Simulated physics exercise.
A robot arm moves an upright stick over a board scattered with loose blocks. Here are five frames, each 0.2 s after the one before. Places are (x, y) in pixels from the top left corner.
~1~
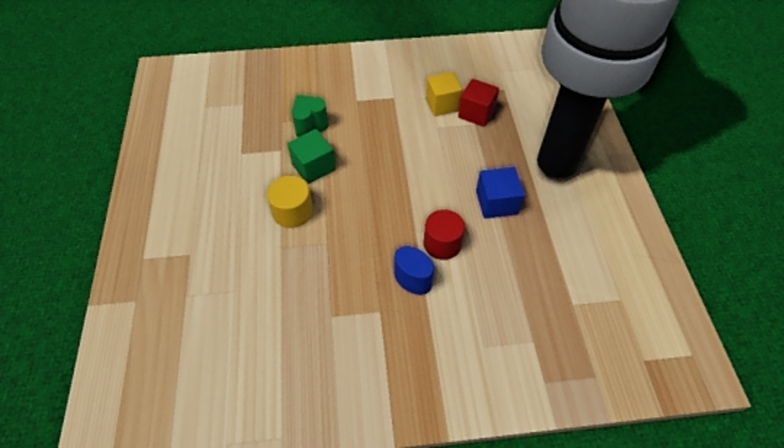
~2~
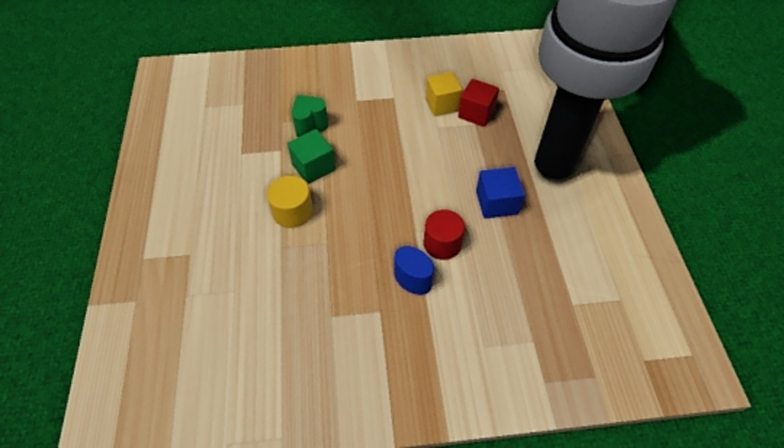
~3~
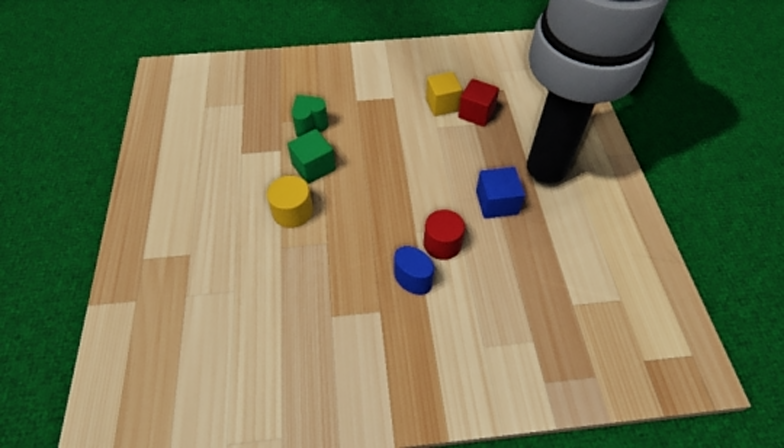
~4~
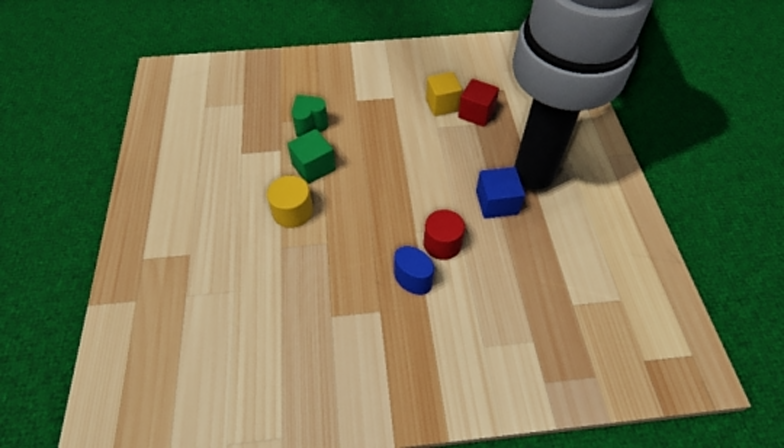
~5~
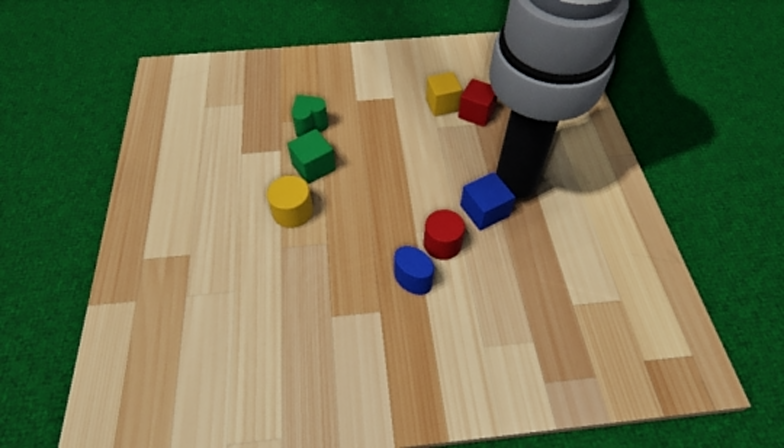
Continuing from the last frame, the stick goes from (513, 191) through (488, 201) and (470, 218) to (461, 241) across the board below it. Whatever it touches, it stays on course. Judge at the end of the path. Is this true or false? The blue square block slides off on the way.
My answer: False.
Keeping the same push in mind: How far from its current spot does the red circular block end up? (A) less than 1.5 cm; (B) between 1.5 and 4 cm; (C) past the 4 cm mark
Choice C: Past the 4 cm mark.
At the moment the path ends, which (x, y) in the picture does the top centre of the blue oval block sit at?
In the picture, that point is around (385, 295).
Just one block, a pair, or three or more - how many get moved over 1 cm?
Blocks displaced: At least 3.
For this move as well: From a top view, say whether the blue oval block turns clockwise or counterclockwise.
Answer: Against the clock.
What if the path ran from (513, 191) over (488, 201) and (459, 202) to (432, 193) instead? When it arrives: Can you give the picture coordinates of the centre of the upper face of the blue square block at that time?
For the centre of its top, I'd go with (445, 212).
What follows on the original path. Halfway along, stick at (479, 201); blue oval block at (411, 265); red circular block at (429, 239); blue square block at (456, 214), turned 20° anticlockwise.
At the end, stick at (463, 234); blue oval block at (385, 295), turned 50° anticlockwise; red circular block at (395, 263); blue square block at (431, 244).
